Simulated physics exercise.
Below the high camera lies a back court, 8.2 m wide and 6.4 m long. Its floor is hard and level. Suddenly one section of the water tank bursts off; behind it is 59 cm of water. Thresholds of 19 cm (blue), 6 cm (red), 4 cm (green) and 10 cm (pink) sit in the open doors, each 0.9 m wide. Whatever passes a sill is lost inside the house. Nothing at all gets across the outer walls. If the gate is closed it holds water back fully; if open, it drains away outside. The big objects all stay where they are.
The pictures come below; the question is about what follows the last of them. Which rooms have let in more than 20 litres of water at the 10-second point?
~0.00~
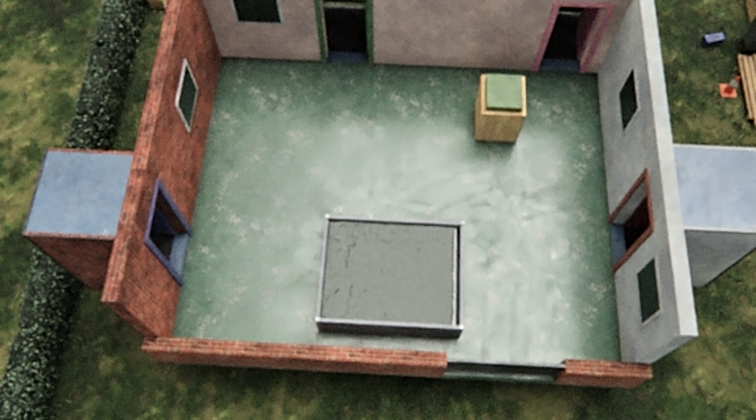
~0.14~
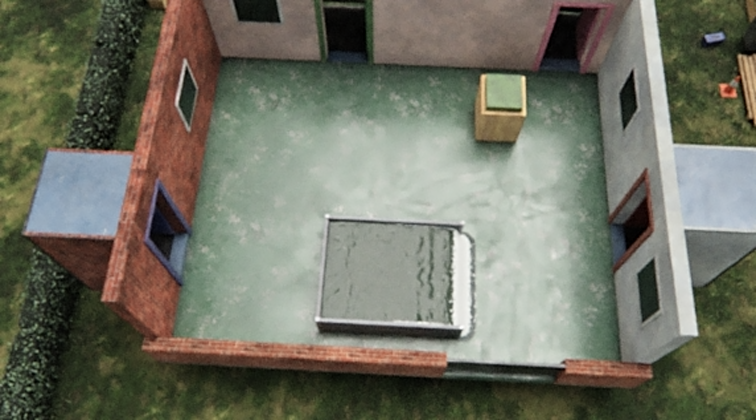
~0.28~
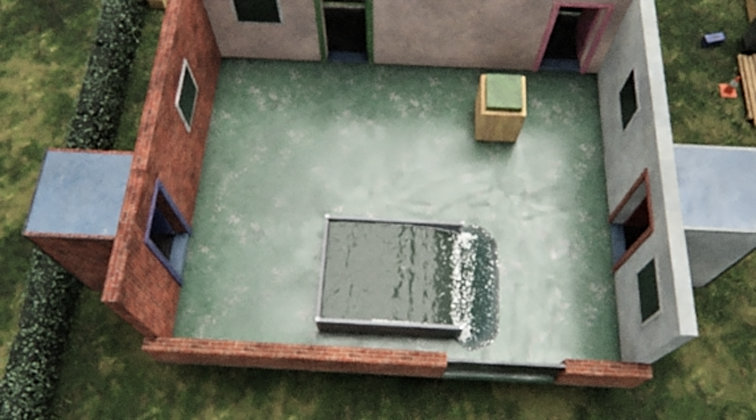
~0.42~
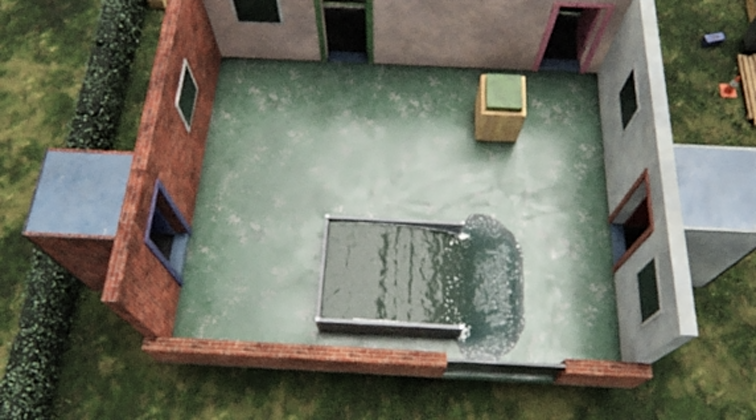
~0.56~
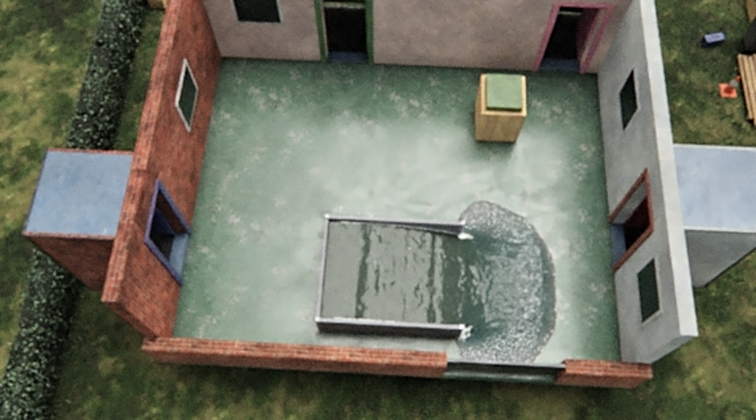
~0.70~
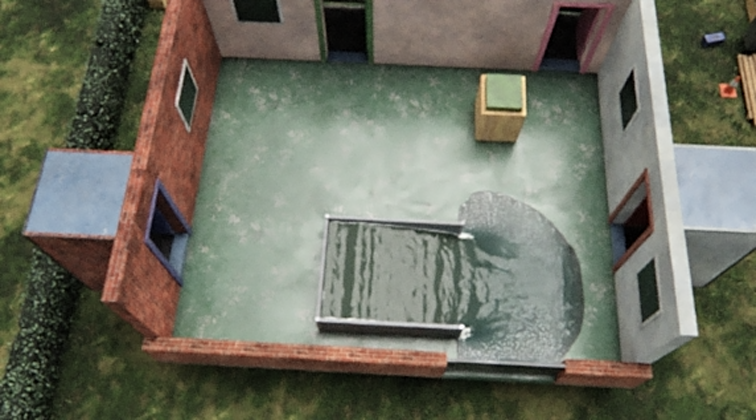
The room behind the blue door is at or below 20 litres; the room behind the red door is above 20 litres; the room behind the green door is at or below 20 litres; the room behind the pink door is above 20 litres.
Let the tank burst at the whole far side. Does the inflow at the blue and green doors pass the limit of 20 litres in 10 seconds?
Result against the limit at blue: Limit held; result at green: Limit broken.
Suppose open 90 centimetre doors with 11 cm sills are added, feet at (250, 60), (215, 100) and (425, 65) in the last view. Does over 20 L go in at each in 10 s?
Door 1: Lower; door 2: Lower; door 3: Lower.
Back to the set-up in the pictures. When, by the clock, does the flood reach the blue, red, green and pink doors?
Times: Blue 8.0 seconds, red 1.0 seconds, green 6.0 seconds, pink 3.2 seconds.
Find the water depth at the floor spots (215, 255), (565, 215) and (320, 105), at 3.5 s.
Roughly 0, 11, 0 cm.
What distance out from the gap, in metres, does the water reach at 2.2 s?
4.6 m.
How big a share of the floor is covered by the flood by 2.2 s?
Close to 25 in a hundred parts are wet.
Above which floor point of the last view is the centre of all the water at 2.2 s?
Its balance point lies near (489, 286).
After 1.4 s water covers 20 % of the floor and is deepest (36 cm) near (621, 370); blue door not reached, red door 15 cm at the sill, 17 L in, green door not reached, pink door not reached.
After 2.2 s water covers 25 % of the floor and is deepest (42 cm) near (621, 370); blue door not reached, red door 25 cm at the sill, 100 L in, green door not reached, pink door not reached.
After 3.5 s water covers 30 % of the floor and is deepest (26 cm) near (621, 370); blue door not reached, red door 20 cm at the sill, 239 L in, green door not reached, pink door 11 cm at the sill, 0 L in.
After 6.0 s water covers 50 % of the floor and is deepest (20 cm) near (554, 81); blue door not reached, red door 10 cm at the sill, 317 L in, green door 2 cm at the sill, 0 L in, pink door 21 cm at the sill, 89 L in.
After 10.0 s water covers 85 % of the floor and is deepest (10 cm) near (596, 181); blue door 3 cm at the sill, 0 L in, red door 5 cm at the sill, 327 L in, green door 3 cm at the sill, 0 L in, pink door 10 cm at the sill, 141 L in.
